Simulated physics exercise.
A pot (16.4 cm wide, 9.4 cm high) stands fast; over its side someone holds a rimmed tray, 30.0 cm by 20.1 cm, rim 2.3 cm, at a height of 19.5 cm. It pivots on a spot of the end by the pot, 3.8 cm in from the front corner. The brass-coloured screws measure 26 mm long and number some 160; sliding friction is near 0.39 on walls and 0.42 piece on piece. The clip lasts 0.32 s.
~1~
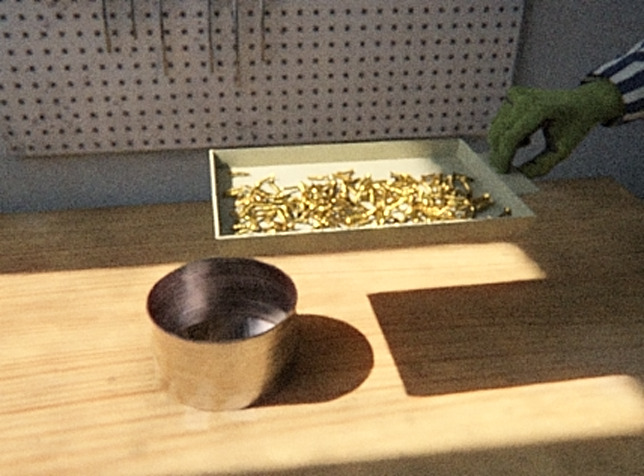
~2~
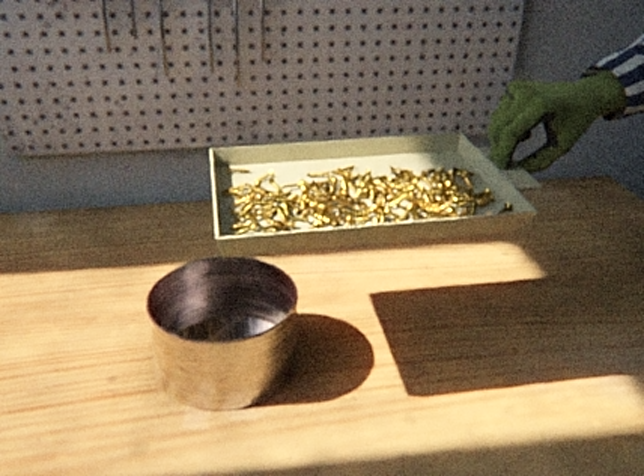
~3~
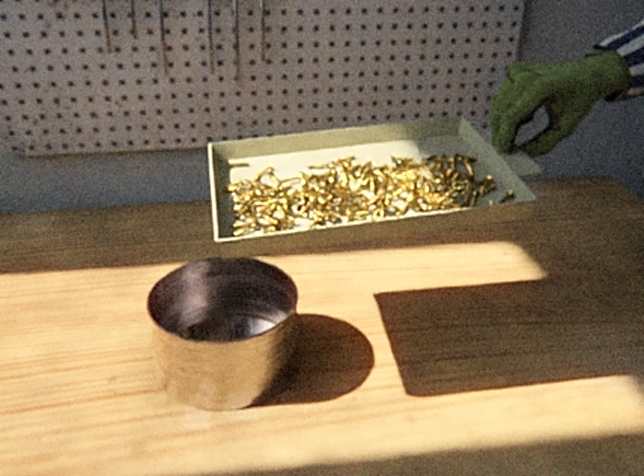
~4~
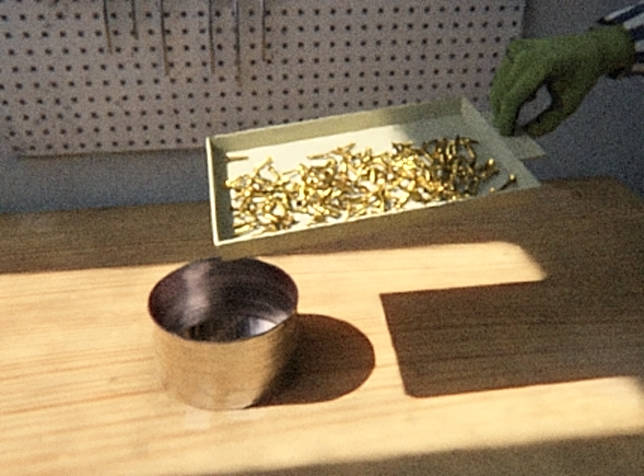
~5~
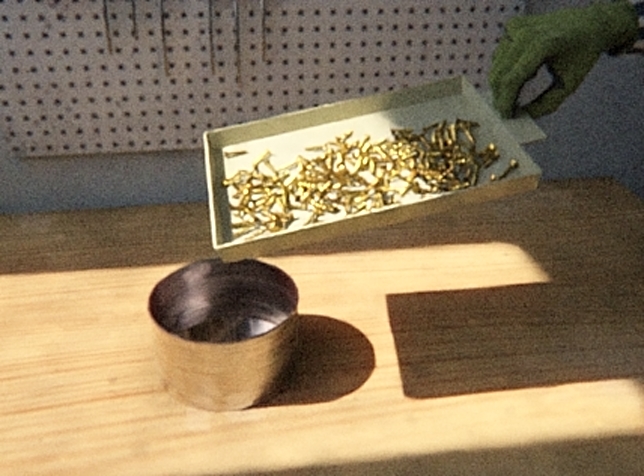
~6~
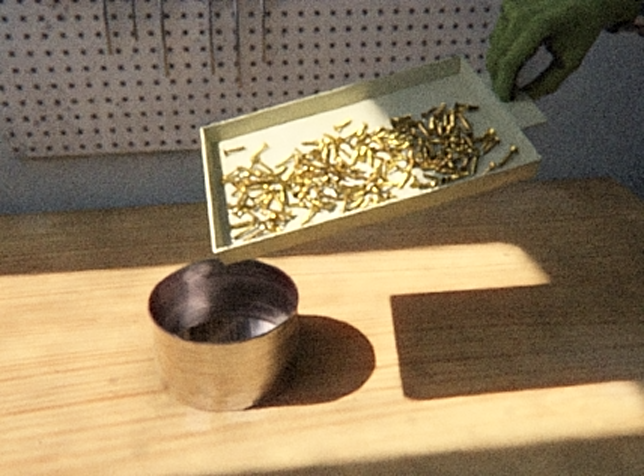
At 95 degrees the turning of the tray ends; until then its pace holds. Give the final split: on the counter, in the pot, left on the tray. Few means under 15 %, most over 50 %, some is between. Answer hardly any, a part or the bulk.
Counter the bulk, pot hardly any, tray hardly any.
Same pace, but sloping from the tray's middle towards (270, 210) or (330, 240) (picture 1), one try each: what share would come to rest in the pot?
About 60 and 5 per cent.
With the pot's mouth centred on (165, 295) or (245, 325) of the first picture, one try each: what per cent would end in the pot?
Some 5 and 75 per cent.
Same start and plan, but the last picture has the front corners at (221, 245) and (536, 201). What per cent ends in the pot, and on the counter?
Pot 5, counter 95.
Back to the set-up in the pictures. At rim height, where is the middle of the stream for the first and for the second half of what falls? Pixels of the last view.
At about (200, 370), then at (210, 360).
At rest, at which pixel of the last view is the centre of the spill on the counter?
Around (190, 446).
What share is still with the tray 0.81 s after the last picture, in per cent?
Some 60 per cent of the load.
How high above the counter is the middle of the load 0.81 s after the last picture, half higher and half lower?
Roughly 20 cm.
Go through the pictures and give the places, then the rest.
In the first picture, tray tilt 0 degrees, front corners at (221, 236) and (531, 214); middle of the pieces at (357, 204); pot at (223, 295).
In the second picture, tray tilt 1 degrees, front corners at (221, 236) and (532, 210); middle of the pieces at (358, 201).
In the third picture, tray tilt 5 degrees, front corners at (220, 238) and (534, 198), lowest corner left front; middle of the pieces at (358, 193).
In the fourth picture, tray tilt 10 degrees, front corners at (220, 241) and (536, 184), lowest corner left front; middle of the pieces at (358, 185).
In the fifth picture, tray tilt 14 degrees, front corners at (219, 244) and (536, 170), lowest corner left front; middle of the pieces at (356, 177).
In the sixth picture, tray tilt 19 degrees, front corners at (218, 248) and (536, 157), lowest corner left front; middle of the pieces at (354, 169); pot at (224, 296).
Then, 0.49 s after the last picture, tilt 55 degrees; the tray holds 100 %, the pot 0 %.
Then, 0.81 s after the last picture, tilt 79 degrees; the tray holds 60 %, the pot 0 %.
Then, 1.24 s after the last picture, tilt 95 degrees; the tray holds 10 %, the pot 5 %.
In the end, counter 95 %, pot 5 %, tray 0 %.
